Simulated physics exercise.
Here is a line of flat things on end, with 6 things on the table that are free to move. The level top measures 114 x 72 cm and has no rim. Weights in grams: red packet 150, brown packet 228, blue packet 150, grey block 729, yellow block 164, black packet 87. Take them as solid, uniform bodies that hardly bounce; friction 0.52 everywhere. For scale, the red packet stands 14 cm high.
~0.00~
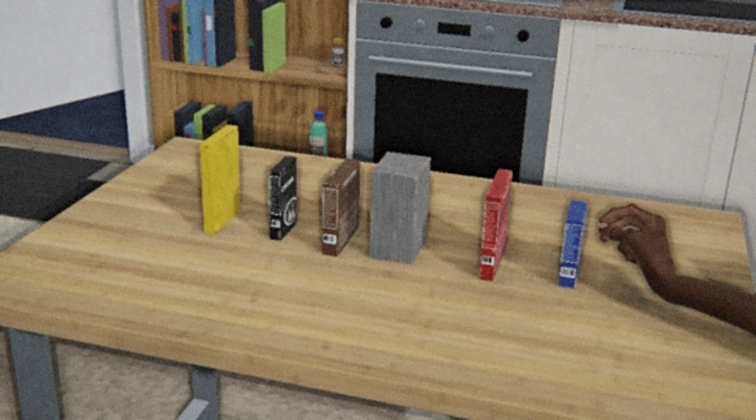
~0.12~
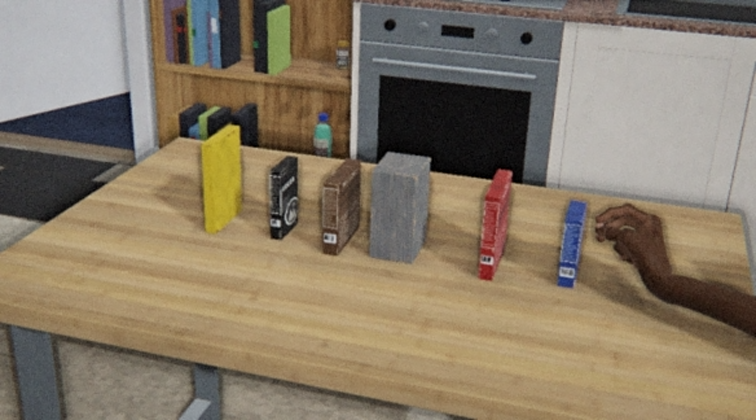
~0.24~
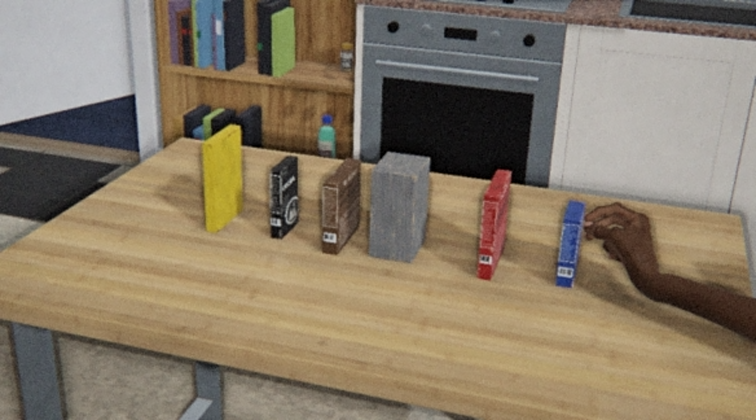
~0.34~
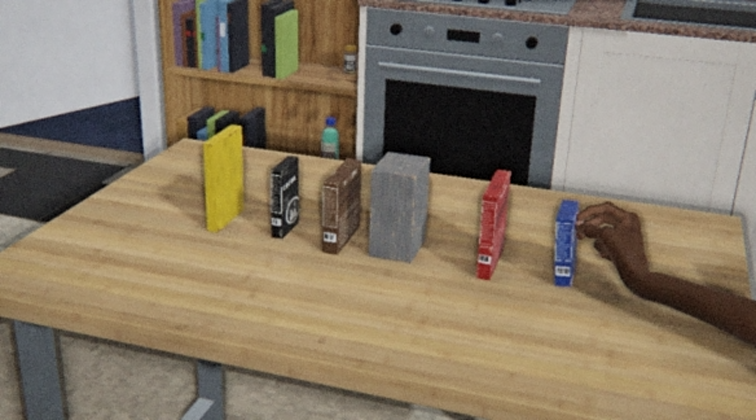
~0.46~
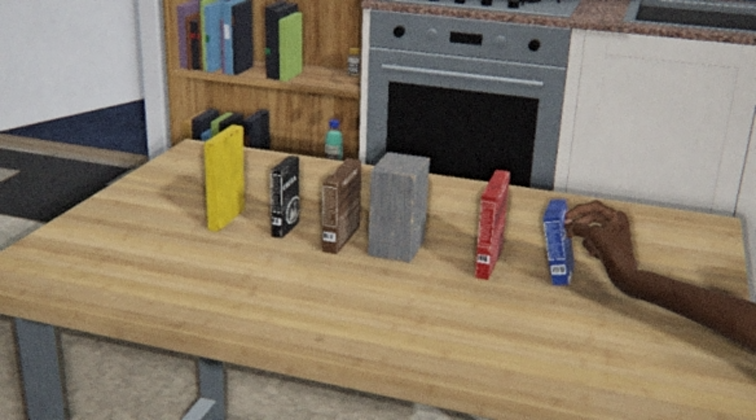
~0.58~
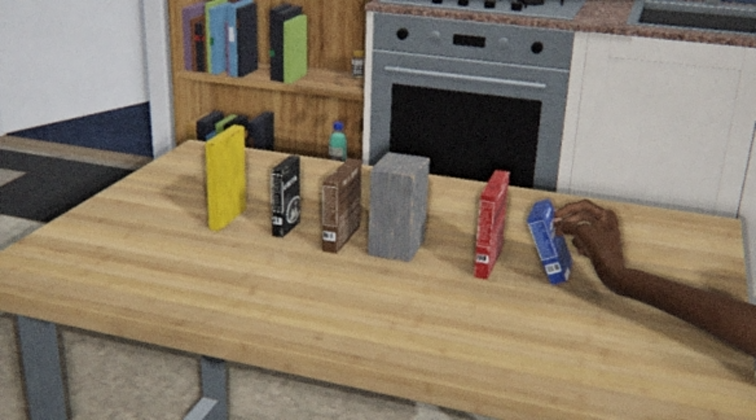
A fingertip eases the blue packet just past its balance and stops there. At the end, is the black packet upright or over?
The black packet stays upright.
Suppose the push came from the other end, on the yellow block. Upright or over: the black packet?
The black packet falls over.
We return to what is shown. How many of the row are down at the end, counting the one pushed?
In all, 2.
Around 0.68 s, blue packet 52° over.
Around 0.88 s, blue packet 78° over; red packet at 39° to upright.
Around 0.98 s, blue packet 79° over; red packet at 50° to upright.
Finally (1.6 s), on their side or leaning hard on the table, red packet; the other 3 still in place (within 5 cm). Final places as that camera would see them, black packet near (286, 197).
